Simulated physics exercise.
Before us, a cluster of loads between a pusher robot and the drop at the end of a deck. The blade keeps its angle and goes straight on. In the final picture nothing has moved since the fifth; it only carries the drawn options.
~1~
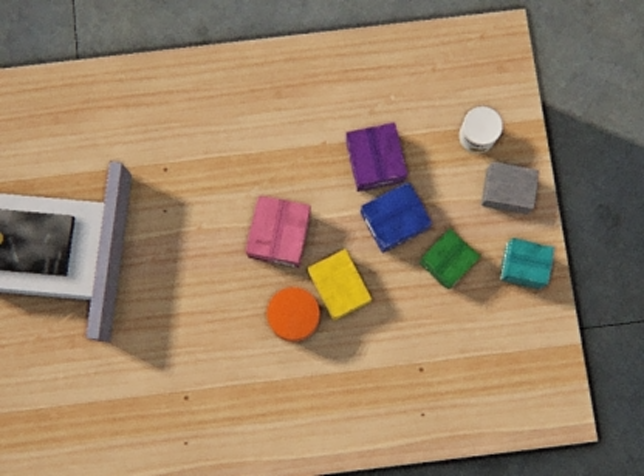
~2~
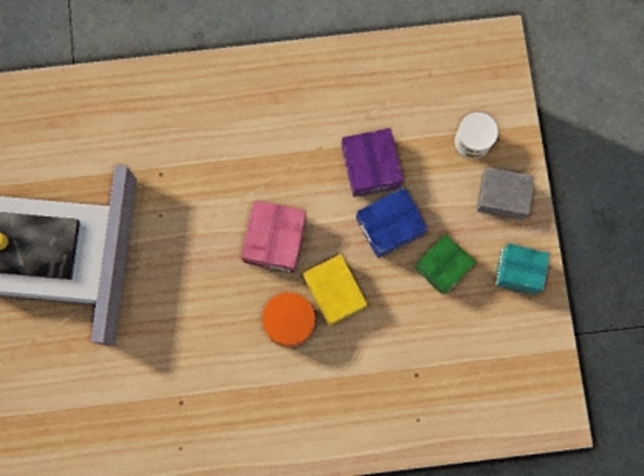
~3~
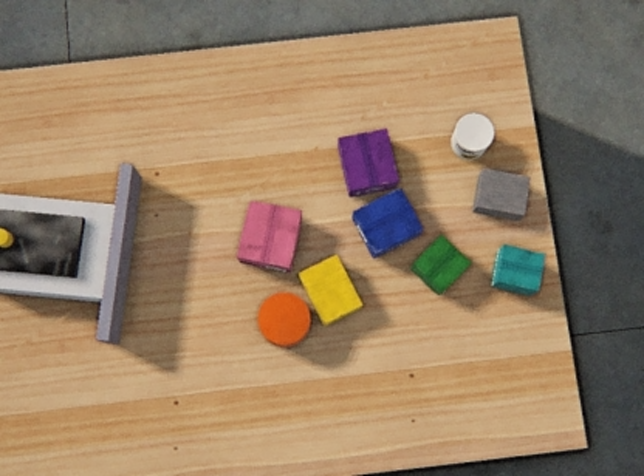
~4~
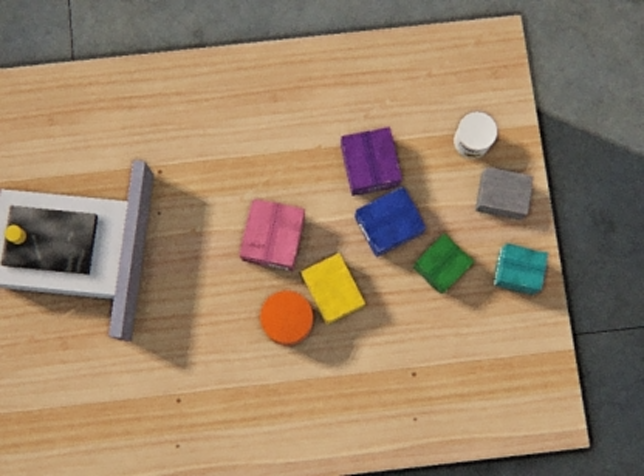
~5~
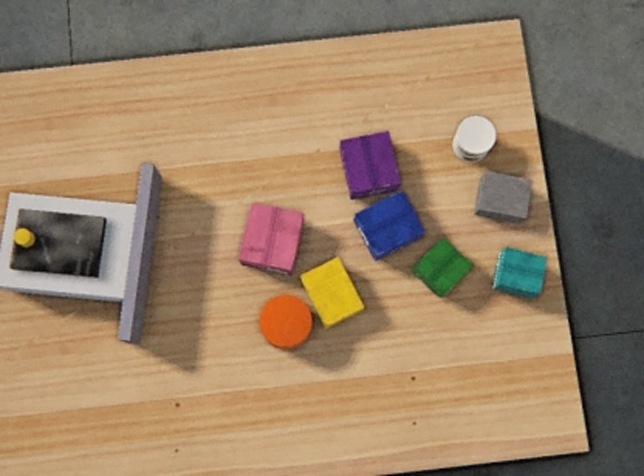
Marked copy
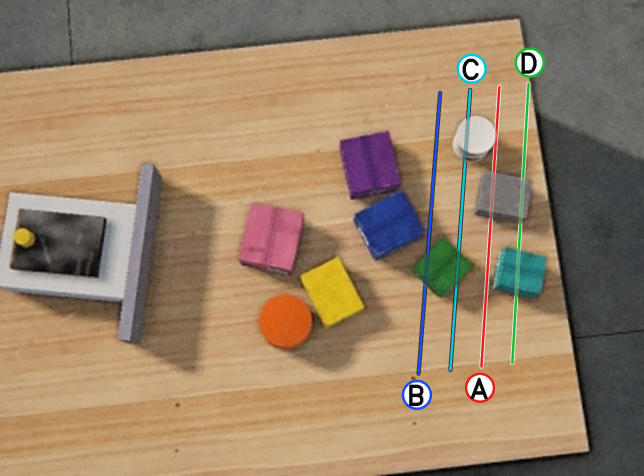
A pale wooden deck with dark grey paving around it is seen from above, its right edge in view. At the left is a white machine with a dark top, a yellow knob and a grey upright plate, facing a loose cluster of pink, purple, blue, yellow, green, turquoise and grey blocks with orange and white round pieces. The machine creeps right across the open gap, touching nothing, while the blocks stay put and the camera sways very slightly.
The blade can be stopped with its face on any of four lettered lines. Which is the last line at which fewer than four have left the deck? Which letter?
C is the last line within the limit.
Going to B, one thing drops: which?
It is the grey crate.
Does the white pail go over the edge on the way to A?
Yes.
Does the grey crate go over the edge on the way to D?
Yes.
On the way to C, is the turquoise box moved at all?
By then, yes.
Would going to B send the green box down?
No.
On the marked copy, A at (491, 222); B at (430, 229); C at (461, 226); D at (521, 219).
With C. Early on, robot (184, 231); pink parcel (291, 238); turquoise box (519, 273).
Further on, robot (300, 218); grey crate (509, 197); blue parcel (460, 221).
At the end, robot (392, 208); turquoise box over the edge; grey crate over the edge; two fallen.
As for the rest, A drops four; B is within the limit but short; D drops six.
